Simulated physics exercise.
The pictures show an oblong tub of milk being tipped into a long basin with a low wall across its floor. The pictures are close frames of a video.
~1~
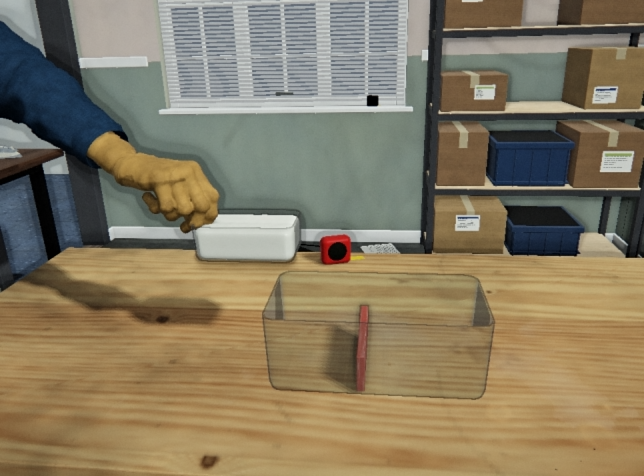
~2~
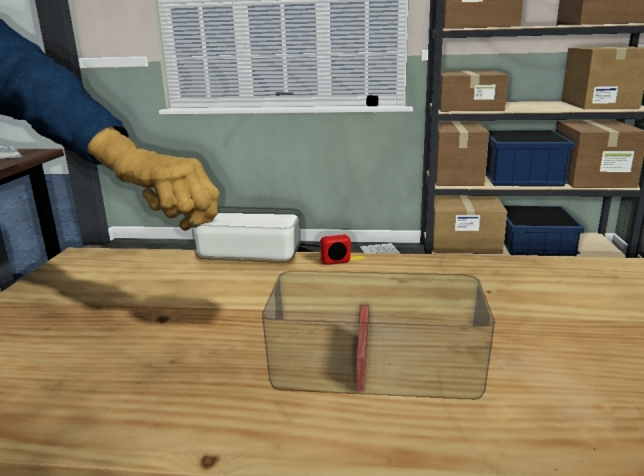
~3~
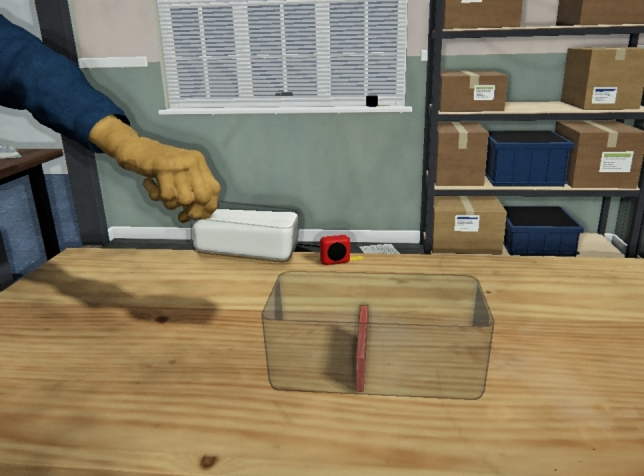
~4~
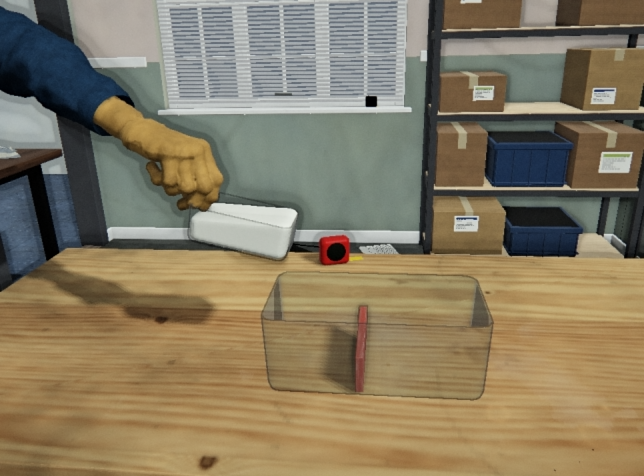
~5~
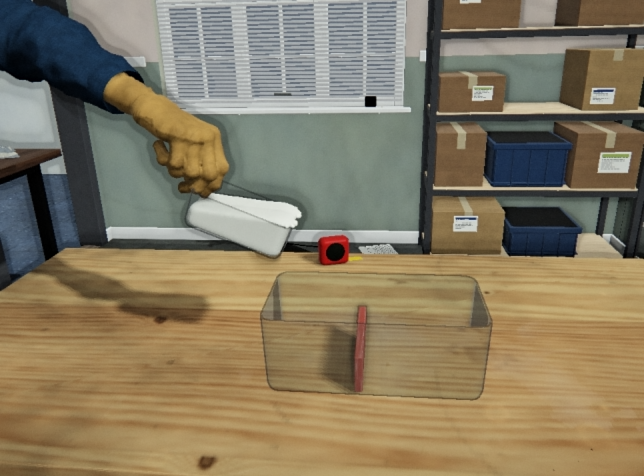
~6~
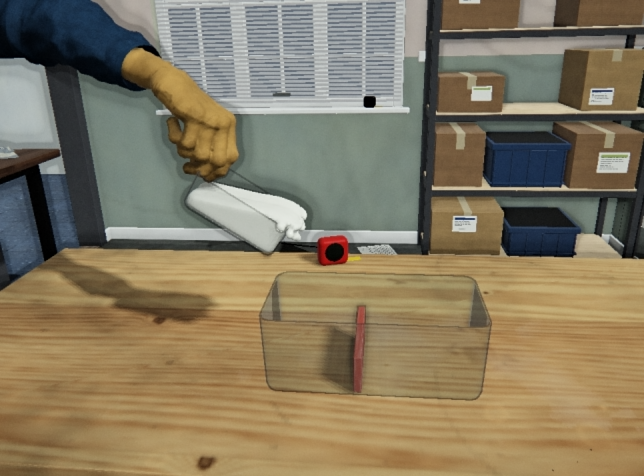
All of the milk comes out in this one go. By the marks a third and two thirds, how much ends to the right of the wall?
The share right of the wall is above two thirds.
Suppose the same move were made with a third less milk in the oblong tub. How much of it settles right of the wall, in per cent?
Close to 70 per cent.
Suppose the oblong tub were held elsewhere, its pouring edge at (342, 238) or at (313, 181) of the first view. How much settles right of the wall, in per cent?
In turn 90 and 85 in a hundred.
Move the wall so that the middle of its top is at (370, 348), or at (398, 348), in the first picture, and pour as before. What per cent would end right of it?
In turn 65 and 30 in a hundred.
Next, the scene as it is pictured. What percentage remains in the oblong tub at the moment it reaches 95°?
Some 10 per cent.
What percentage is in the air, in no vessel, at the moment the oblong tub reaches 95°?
Close to 60 per cent.
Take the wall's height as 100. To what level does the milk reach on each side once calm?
Near 10 on the left, 20 on the right.
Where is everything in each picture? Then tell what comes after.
Tilt 0°; pouring edge (297, 220); surface from (202, 222) to (297, 223); the long basin's rim runs from (272, 294) to (485, 300); the wall's top is at (363, 330), in the first frame.
Tilt 2°; pouring edge (297, 220); surface from (202, 221) to (296, 222), in the second frame.
Tilt 6°; pouring edge (296, 220); surface from (201, 217) to (295, 219), in the third frame.
Tilt 13°; pouring edge (295, 221); surface from (199, 210) to (295, 217); 1 per cent is over the edge, in the fourth frame.
Tilt 22°; pouring edge (294, 221); surface from (196, 200) to (291, 214); 4 per cent is over the edge, in the fifth frame.
Tilt 33°; pouring edge (293, 221); surface from (196, 188) to (280, 206); 10 per cent is over the edge, in the sixth frame.
A moment on, the oblong tub is tipped on its side and 12 per cent is still to pour, 11 is left of the wall and 16 right of it.
Next, the oblong tub is tipped right over and 0 per cent is still to pour, 14 is left of the wall and 80 right of it.
Then the oblong tub is tipped right over and 0 per cent is still to pour, 21 is left of the wall and 76 right of it.
Later the oblong tub is tipped right over and 0 per cent is still to pour, 21 is left of the wall and 76 right of it.
Finally, 21 per cent lies left of the wall, 76 right of it and 3 outside.
